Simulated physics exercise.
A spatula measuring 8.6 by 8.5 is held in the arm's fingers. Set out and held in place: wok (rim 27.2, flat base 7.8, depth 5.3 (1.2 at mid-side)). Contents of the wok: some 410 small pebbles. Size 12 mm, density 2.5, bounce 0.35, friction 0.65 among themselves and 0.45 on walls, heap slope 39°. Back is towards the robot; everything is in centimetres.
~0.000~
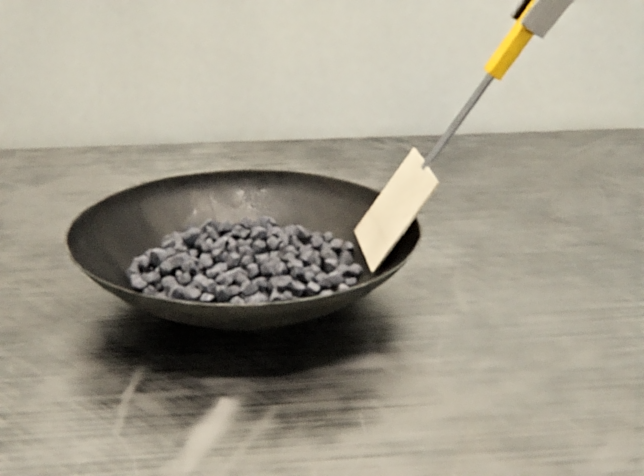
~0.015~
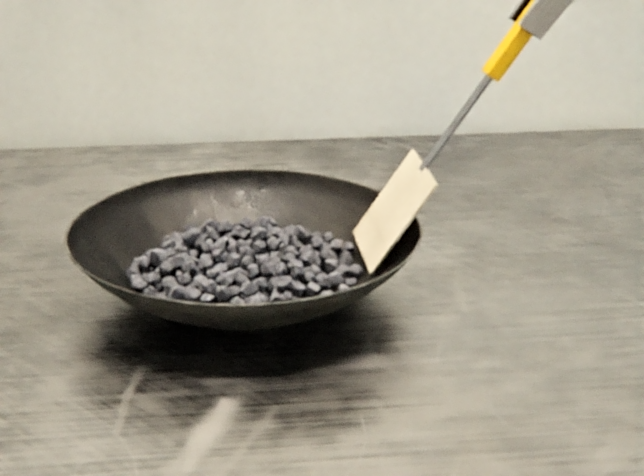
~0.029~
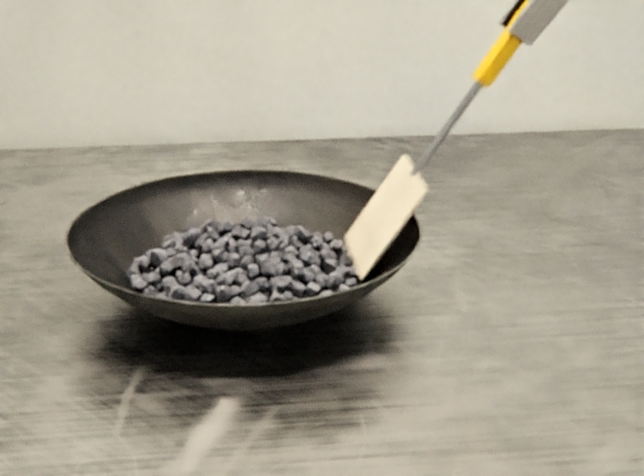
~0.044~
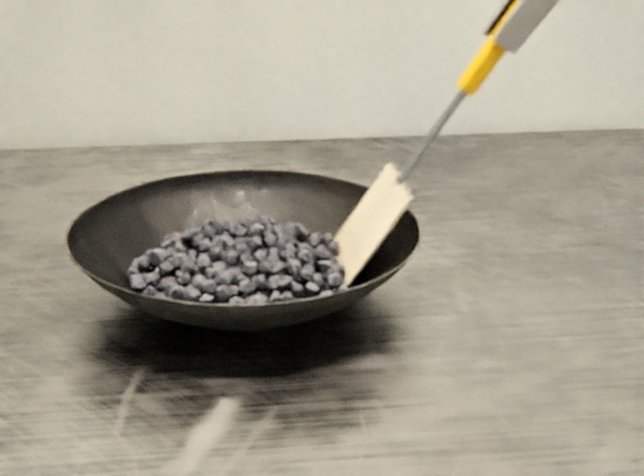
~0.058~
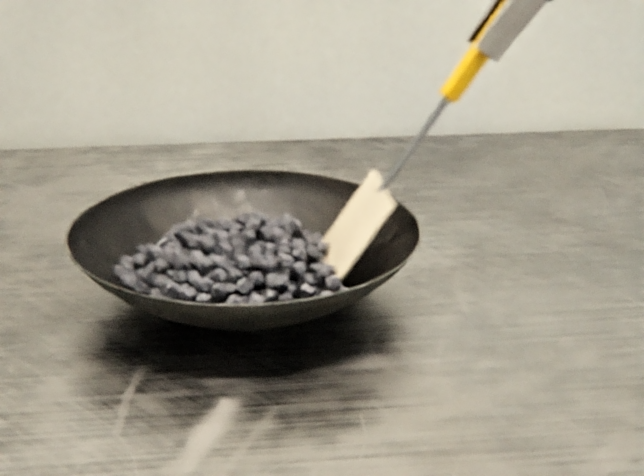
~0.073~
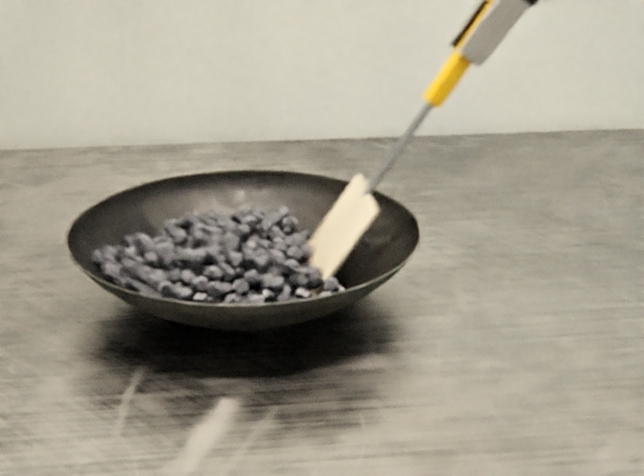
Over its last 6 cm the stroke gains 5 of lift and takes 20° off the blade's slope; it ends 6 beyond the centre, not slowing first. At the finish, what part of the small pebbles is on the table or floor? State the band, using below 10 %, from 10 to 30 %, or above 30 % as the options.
It falls from 10 to 30 %.
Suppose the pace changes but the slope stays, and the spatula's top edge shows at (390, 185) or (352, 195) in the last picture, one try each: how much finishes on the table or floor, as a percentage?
Estimates: About 5 %, about 20 %.
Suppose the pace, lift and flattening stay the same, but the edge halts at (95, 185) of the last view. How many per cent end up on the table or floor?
Roughly 55 per cent, I'd say.
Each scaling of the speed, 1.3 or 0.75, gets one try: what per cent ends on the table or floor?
Roughly 30 per cent on the first try and 10 per cent on the second.
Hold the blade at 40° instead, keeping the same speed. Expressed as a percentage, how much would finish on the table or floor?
In that case around 15 per cent.
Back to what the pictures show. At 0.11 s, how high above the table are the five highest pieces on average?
Roughly 7 cm above the table.
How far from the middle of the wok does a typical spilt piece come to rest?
The answer is around 24 cm.
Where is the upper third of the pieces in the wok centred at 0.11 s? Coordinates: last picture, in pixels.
Roughly at (181, 247).
After 0.11 s, sloping 56°, highest piece 7 above the table; 413 in the wok, 1 on the blade or in flight.
After 0.16 s, sloping 48°, highest piece 8 above the table; 408 in the wok, 6 on the blade or in flight.
After 0.38 s, sloping 36°, highest piece 8 above the table; 349 in the wok, 38 on the table or floor, 27 on the blade or in flight.
After 1.43 s, sloping 36°, highest piece 6 above the table; 349 in the wok, 65 on the table or floor.
At rest, 349 in the wok, 65 on the table or floor. That is 16 % on the table or floor.
